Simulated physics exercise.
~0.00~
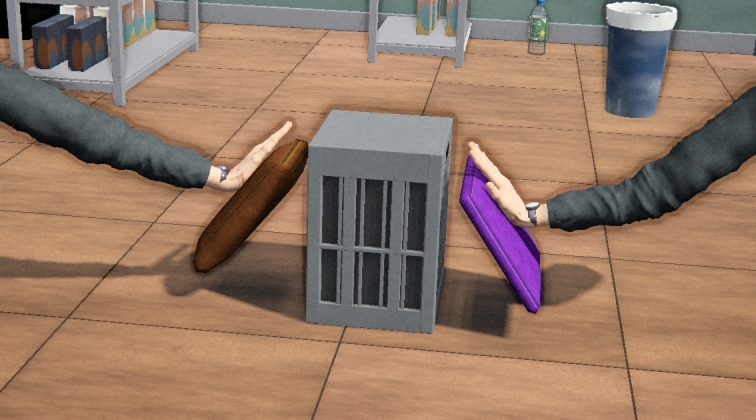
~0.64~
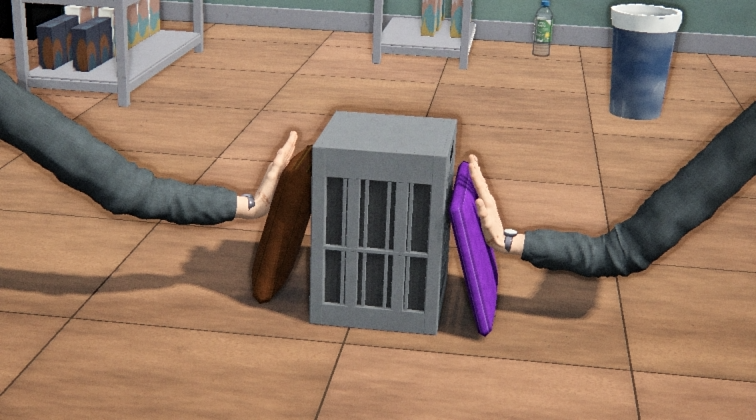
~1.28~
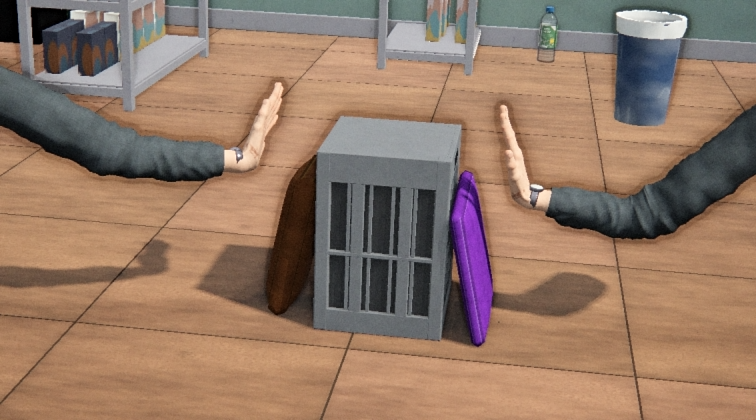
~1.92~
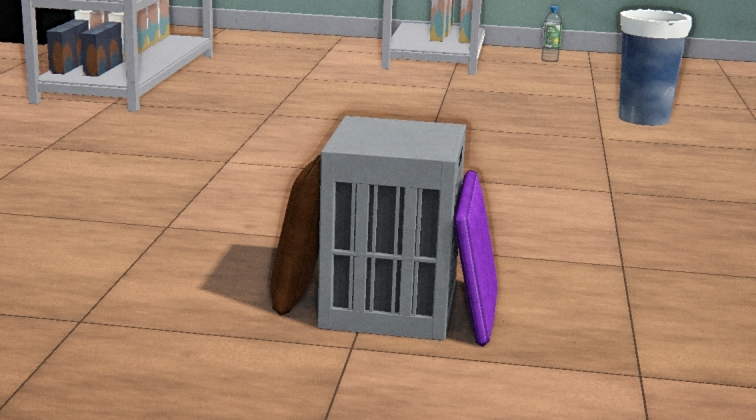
A grey crate with a barred front stands on a tan tiled floor, seen from slightly above by a gently swaying camera, with shelves, a bottle and a blue bin behind it. Two dark-sleeved arms reach in from either side, the left hand pressing a brown soft bag and the right hand a purple seat pad. They push both inward and more upright until each leans against the crate. The hands then let go, draw back and leave the view. The crate stays put, and the bag and pad remain propped against its sides.
